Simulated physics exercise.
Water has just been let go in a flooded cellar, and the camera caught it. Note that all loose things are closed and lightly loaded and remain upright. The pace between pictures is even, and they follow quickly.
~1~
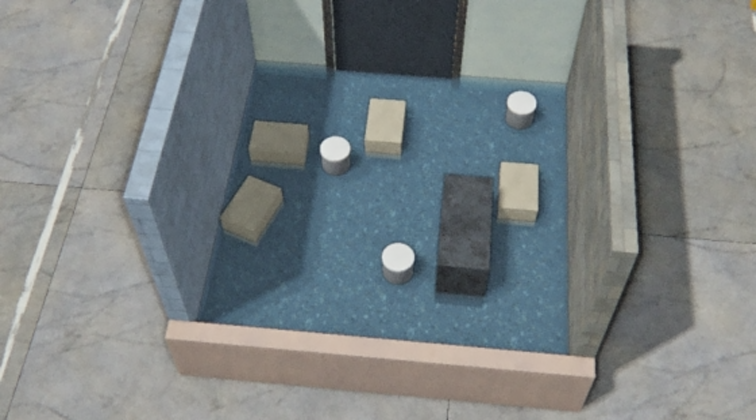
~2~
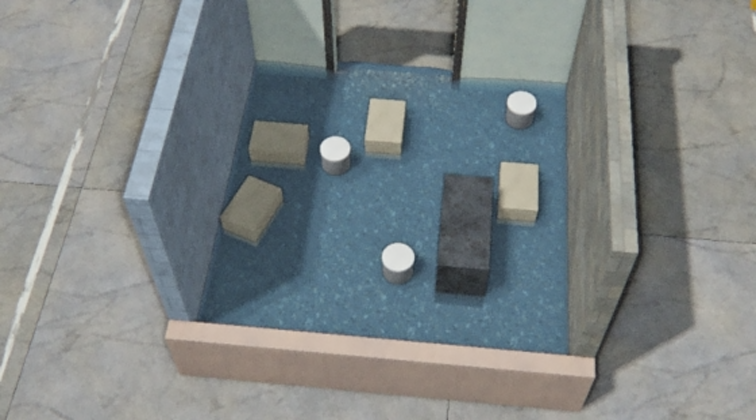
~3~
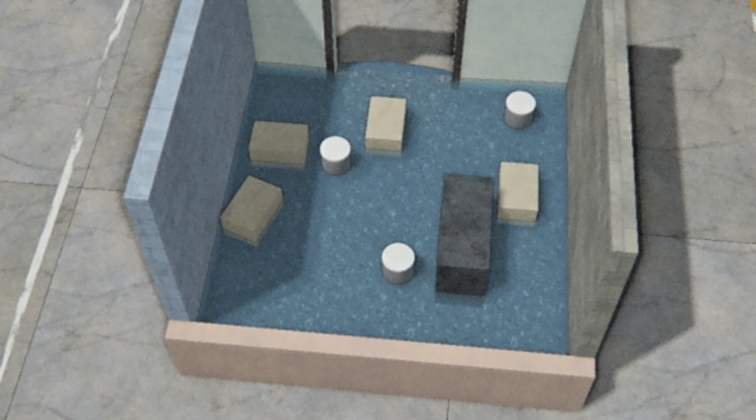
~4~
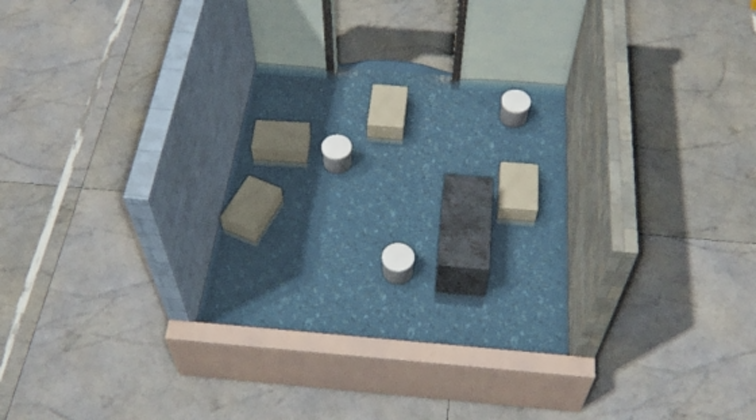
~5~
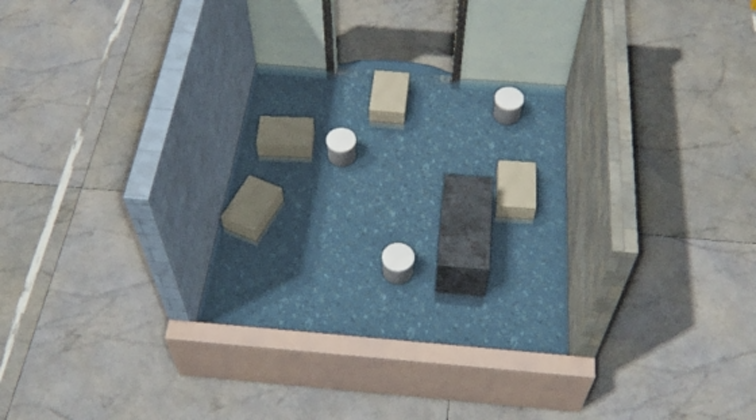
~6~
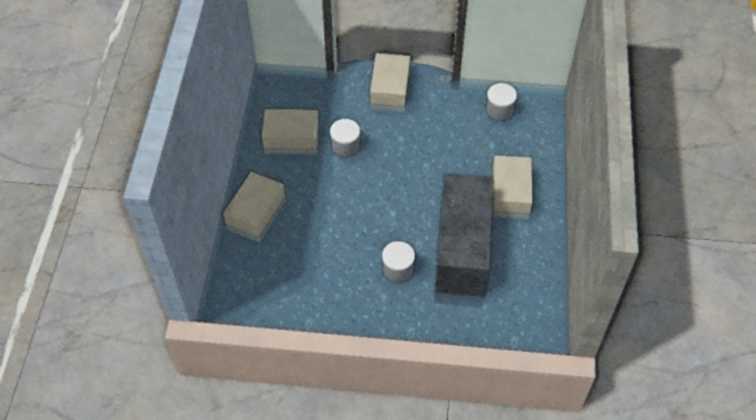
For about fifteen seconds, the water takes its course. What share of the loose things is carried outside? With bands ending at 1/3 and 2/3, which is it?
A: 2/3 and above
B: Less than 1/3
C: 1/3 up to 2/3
A.
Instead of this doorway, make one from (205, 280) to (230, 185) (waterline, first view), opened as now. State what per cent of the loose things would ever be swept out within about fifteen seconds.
Estimate: Near 70 %.
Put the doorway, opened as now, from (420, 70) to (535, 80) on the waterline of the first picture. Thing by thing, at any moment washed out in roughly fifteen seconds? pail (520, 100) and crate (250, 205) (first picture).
Taking them in turn, the first is lost and the second never lost.
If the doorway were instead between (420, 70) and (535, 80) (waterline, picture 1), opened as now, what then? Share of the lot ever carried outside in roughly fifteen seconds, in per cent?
Share reached: 70 %.
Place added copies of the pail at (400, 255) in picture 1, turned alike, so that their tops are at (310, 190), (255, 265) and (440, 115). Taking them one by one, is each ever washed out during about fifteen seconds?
The first departs, the second remains behind, the third departs.
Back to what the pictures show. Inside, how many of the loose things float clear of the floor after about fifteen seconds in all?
That adds up to 1.
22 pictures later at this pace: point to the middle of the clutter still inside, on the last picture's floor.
Somewhere near (349, 140) in the last view.
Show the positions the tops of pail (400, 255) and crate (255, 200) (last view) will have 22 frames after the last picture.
Roughly (413, 149) and roughly (287, 93).
A moment on, 1 of 7 are out; 6 afloat.
Next, 4 of 7 are out; 3 afloat.
Later, 5 of 7 are out; 2 afloat.
In the end, 5 of 7 are out; 1 afloat.
